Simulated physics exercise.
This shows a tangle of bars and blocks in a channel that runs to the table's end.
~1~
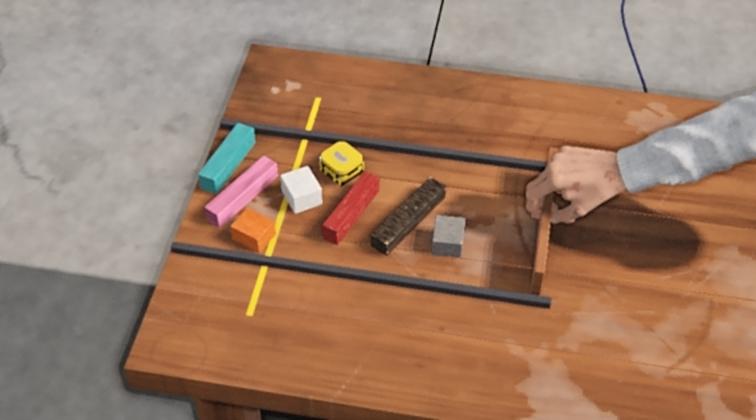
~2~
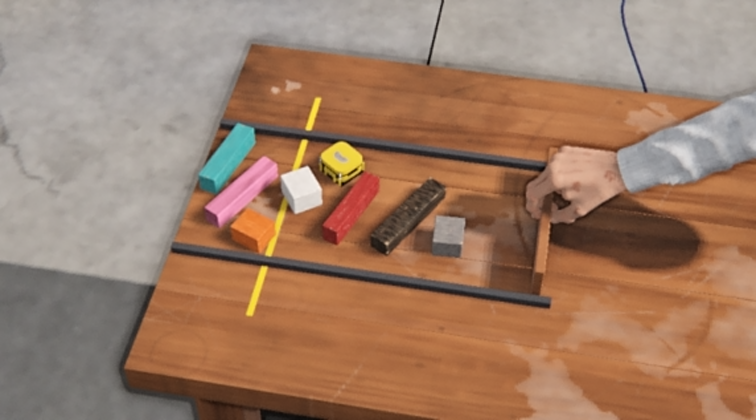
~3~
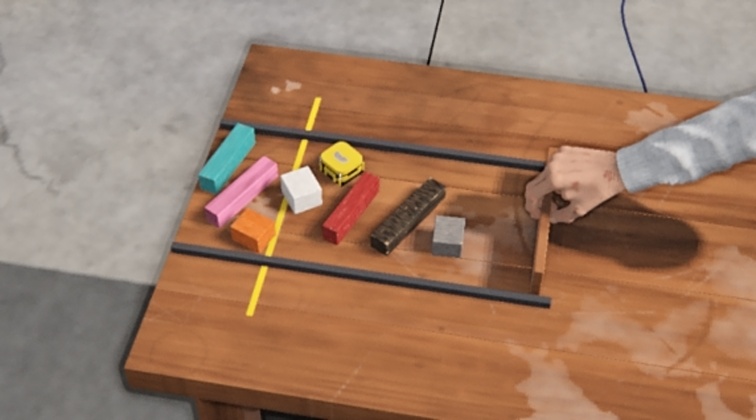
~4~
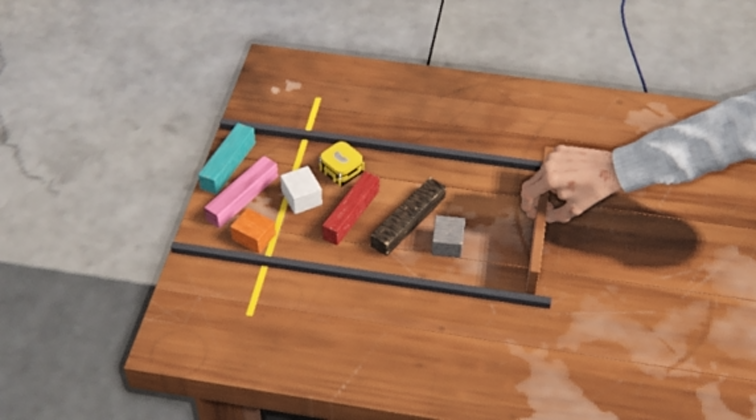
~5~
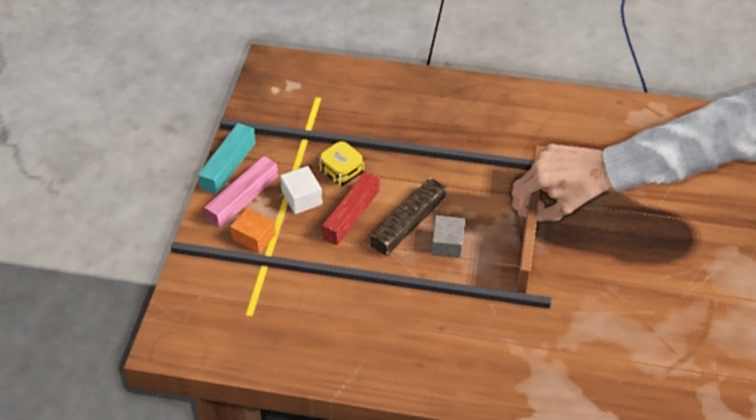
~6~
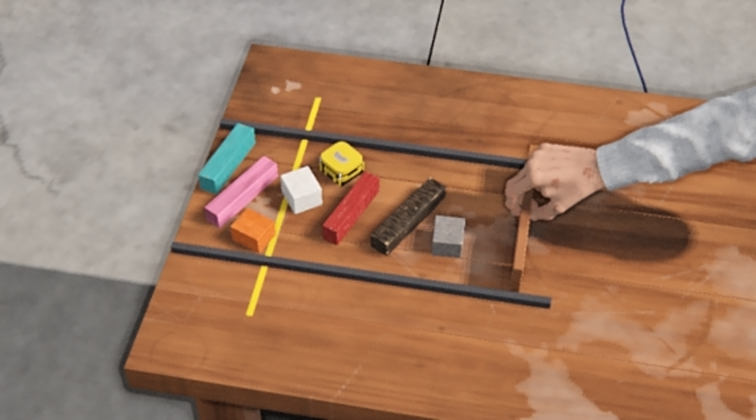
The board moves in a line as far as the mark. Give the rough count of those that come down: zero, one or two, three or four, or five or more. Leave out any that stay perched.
In the end the number that fall off is one or two.
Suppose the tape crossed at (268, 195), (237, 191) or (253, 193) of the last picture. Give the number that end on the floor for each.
It would be 2, 4 and 3.
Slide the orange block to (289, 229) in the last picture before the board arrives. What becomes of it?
The orange block stays on.
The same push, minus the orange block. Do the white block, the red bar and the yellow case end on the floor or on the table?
The white block remains up, the red bar remains up, the yellow case holds on.
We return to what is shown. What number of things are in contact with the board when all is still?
The number is 2.
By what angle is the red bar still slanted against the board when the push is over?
About 25°.
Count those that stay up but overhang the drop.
0 of them.
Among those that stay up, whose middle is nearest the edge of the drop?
That is the white block.
Soon after, none off yet; turquoise bar at rest near (227, 158); pink stick at rest near (242, 192); orange block at rest near (253, 230).
In the end, the number that fall off is one or two; gone, pink stick and turquoise bar.
